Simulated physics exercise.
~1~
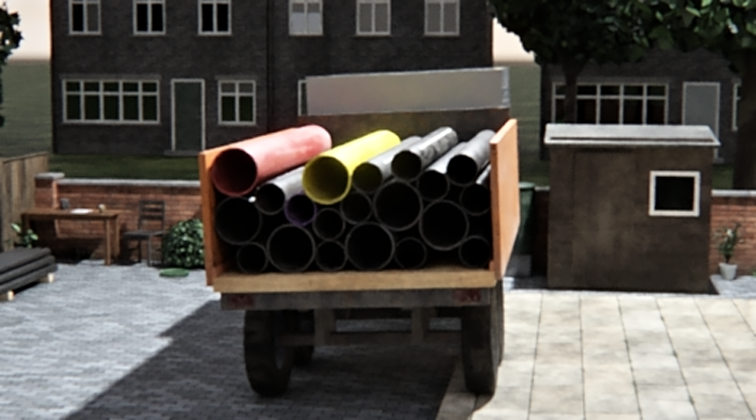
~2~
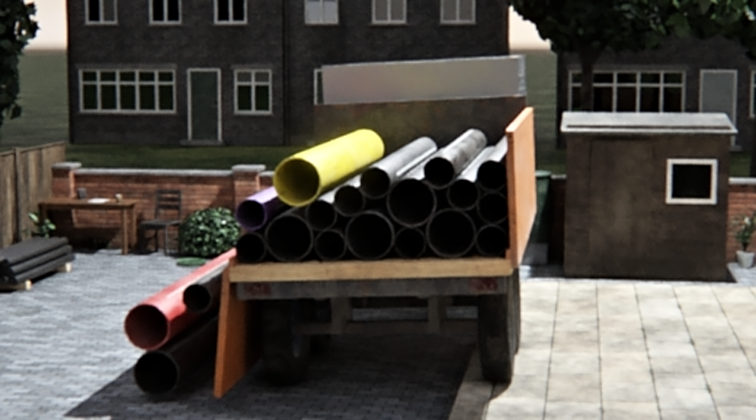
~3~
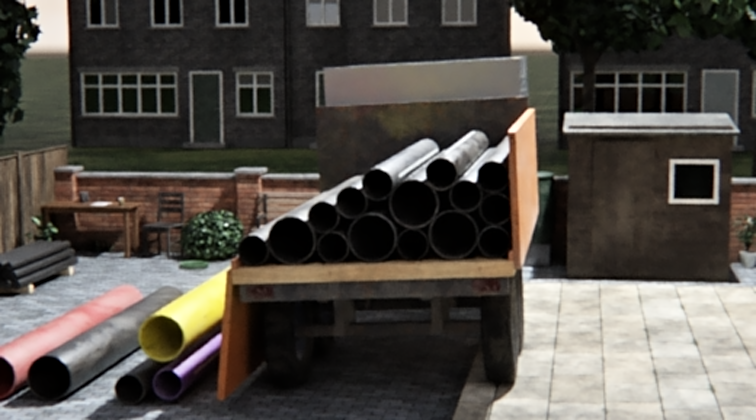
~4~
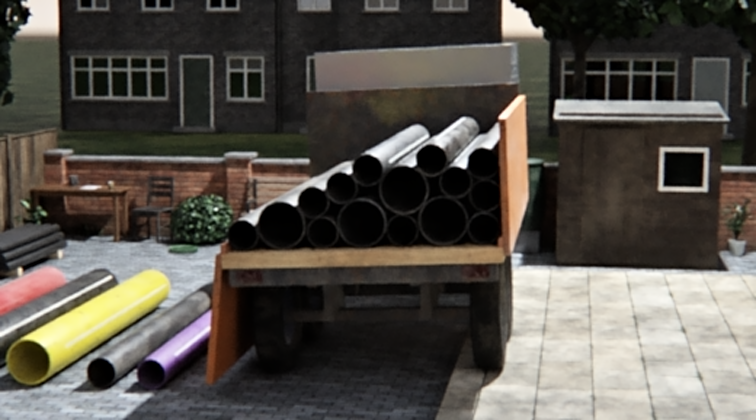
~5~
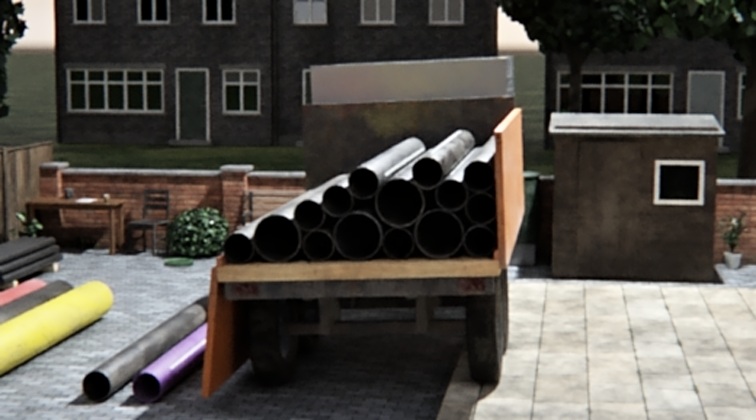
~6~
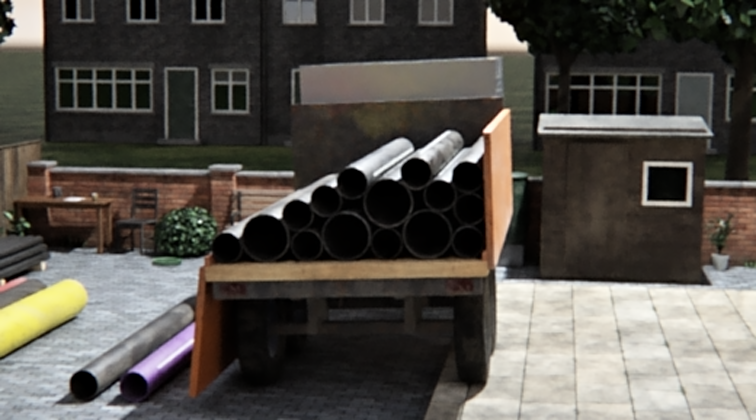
We see a flatbed lorry from behind, stacked with mostly black pipes, as its left side panel drops open and red, yellow, purple and black pipes roll off leftward onto the paving, where they spread out and settle while the rest stay heaped on the deck.
